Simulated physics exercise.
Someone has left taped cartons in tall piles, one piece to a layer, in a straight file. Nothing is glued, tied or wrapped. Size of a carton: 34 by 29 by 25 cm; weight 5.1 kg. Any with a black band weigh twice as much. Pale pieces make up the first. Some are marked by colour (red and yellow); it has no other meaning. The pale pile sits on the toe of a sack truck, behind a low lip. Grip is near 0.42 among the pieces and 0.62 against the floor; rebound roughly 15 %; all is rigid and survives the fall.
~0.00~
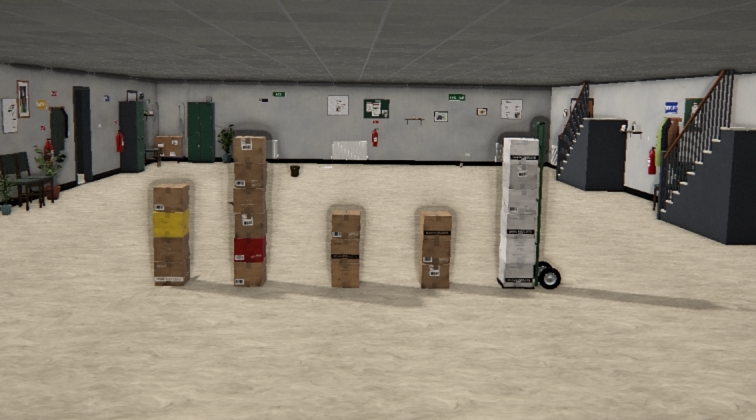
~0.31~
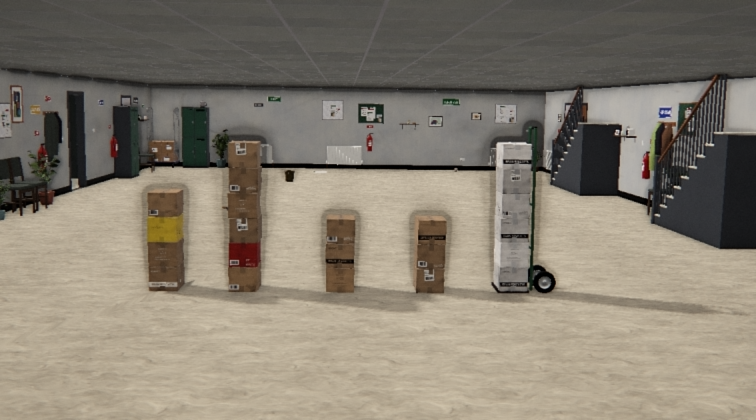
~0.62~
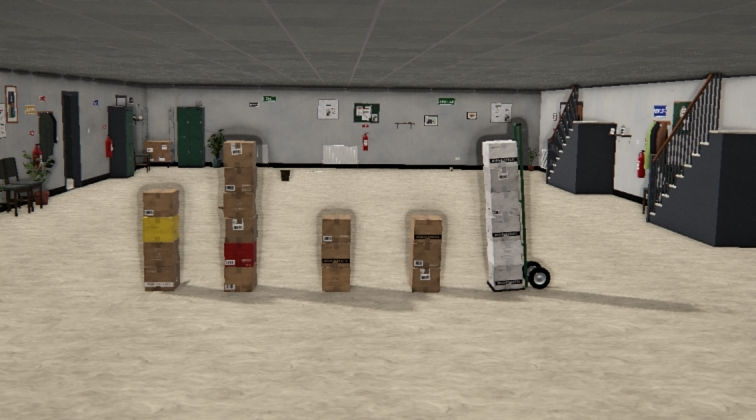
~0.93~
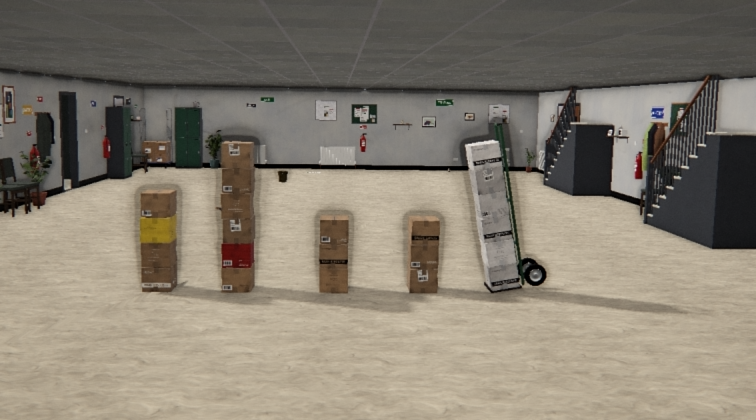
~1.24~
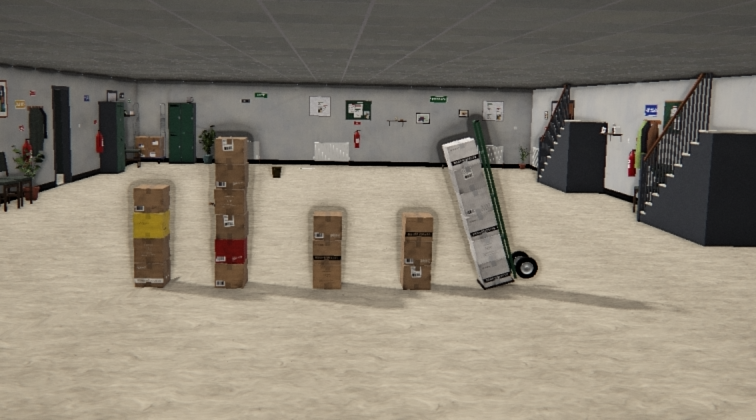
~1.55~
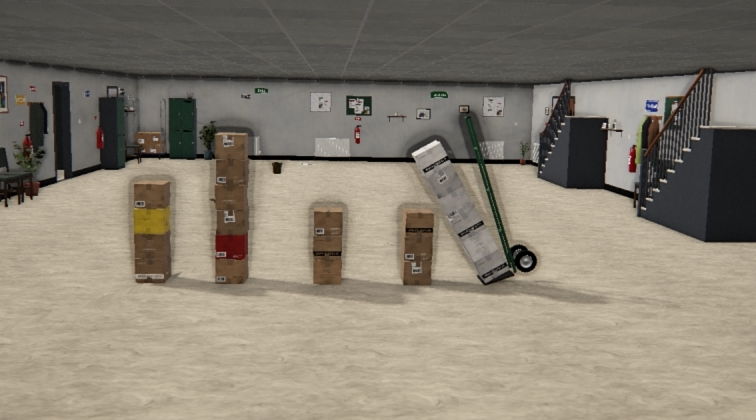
In a wide indoor hall with pale flooring, grey walls and stairs at the right, the view is level from the front, drifting slightly. Five piles of taped cartons stand in a row, four brown, one with a yellow band and one with a red, and a white pile rests on a green hand truck at right. The truck tilts leftward, and the white pile leans with it, then further, separating from its frame, while the brown piles stay still.
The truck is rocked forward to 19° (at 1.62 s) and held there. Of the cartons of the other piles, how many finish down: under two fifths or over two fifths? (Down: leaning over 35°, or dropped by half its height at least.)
It comes to fewer than two in five.
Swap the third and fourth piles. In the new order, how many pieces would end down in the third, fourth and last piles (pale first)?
Then third 0, fourth 0, last 0.
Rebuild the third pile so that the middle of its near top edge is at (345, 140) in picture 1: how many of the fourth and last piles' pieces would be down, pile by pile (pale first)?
Then fourth 0, last 0.
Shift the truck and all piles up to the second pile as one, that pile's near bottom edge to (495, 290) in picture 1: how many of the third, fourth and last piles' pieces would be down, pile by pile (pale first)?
In that case third 0, fourth 0, last 0.
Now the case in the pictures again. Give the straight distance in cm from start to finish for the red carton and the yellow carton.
Moved: Red 0, yellow 0.
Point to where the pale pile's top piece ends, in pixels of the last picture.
At about (369, 271).
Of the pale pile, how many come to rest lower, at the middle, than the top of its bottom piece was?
3 pale pieces.
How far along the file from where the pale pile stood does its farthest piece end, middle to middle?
About 190 cm.
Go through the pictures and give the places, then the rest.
In the first frame (pixels give the middle of a visible side), truck frame (542, 157) 0° forward; yellow carton (167, 225); red carton (248, 250); none of the others has stirred.
In the second frame, truck frame (535, 161) 1° forward; red carton (243, 255).
In the third frame, truck frame (521, 158) 5° forward, top of the pale pile leaning 5°; red carton (239, 255); none of the others has stirred.
In the fourth frame, truck frame (505, 158) 10° forward, top of the pale pile leaning 10°; red carton (236, 256); none of the others has stirred.
In the fifth frame, truck frame (486, 154) 16° forward, top of the pale pile leaning 17°; red carton (230, 252); none of the others has stirred.
In the sixth frame, truck frame (479, 150) 19° forward, top of the pale pile leaning 31°; red carton (230, 247); yellow carton (148, 222); none of the others has stirred.
After 1.86 s, 5 of the pale pile down; none of the 16 other cartons down, 2 disturbed.
After 2.30 s, 6 of the pale pile down; 1 of the 16 other cartons down.
In the end (4.2 s), 6 of the pale pile down; 3 of the 16 other cartons down; red carton unmoved; yellow carton unmoved. That is 19 per cent. From the last view, middles, red carton near (232, 244), yellow carton near (153, 219).
